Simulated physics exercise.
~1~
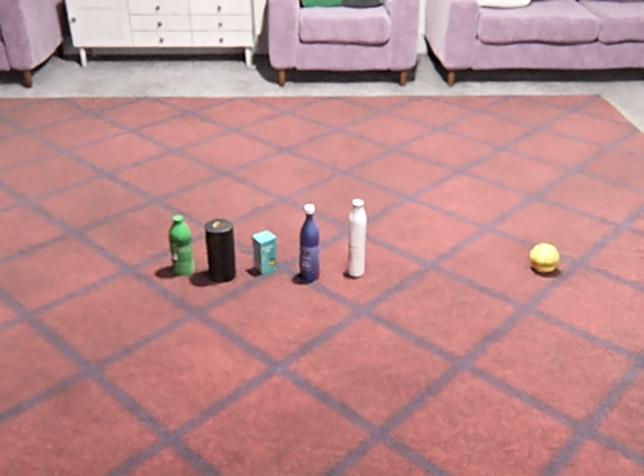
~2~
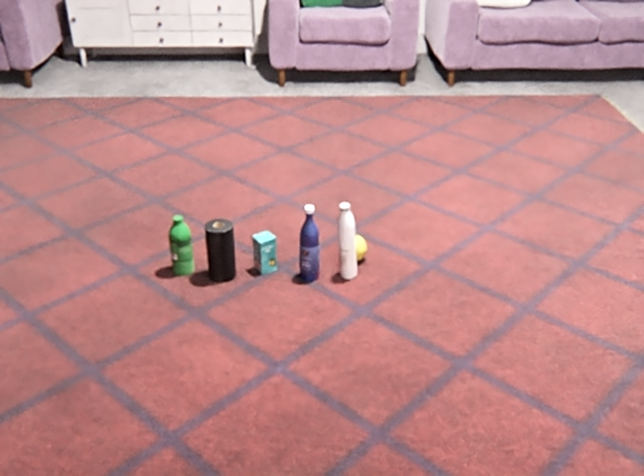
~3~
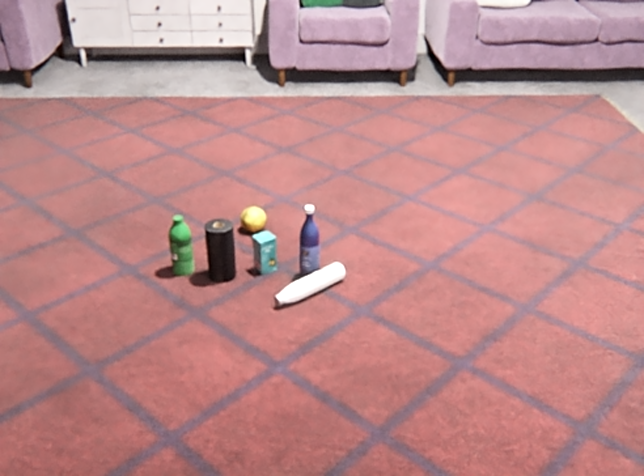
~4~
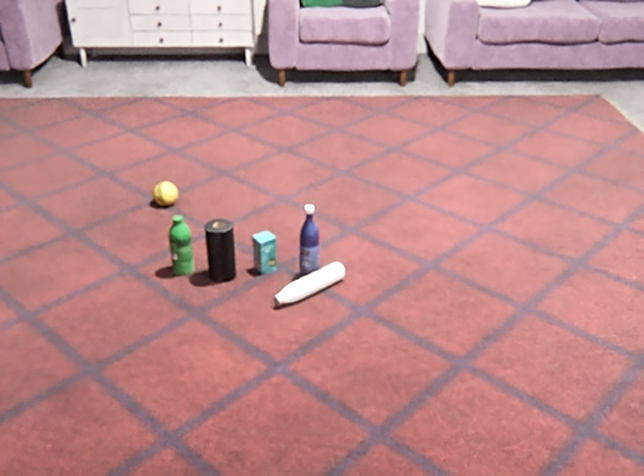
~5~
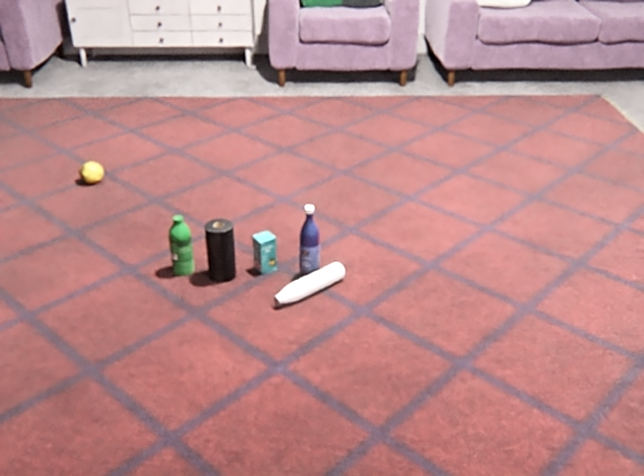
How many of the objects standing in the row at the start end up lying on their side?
One of them does. The white bottle ends lying on the rug, while the other four are still upright.
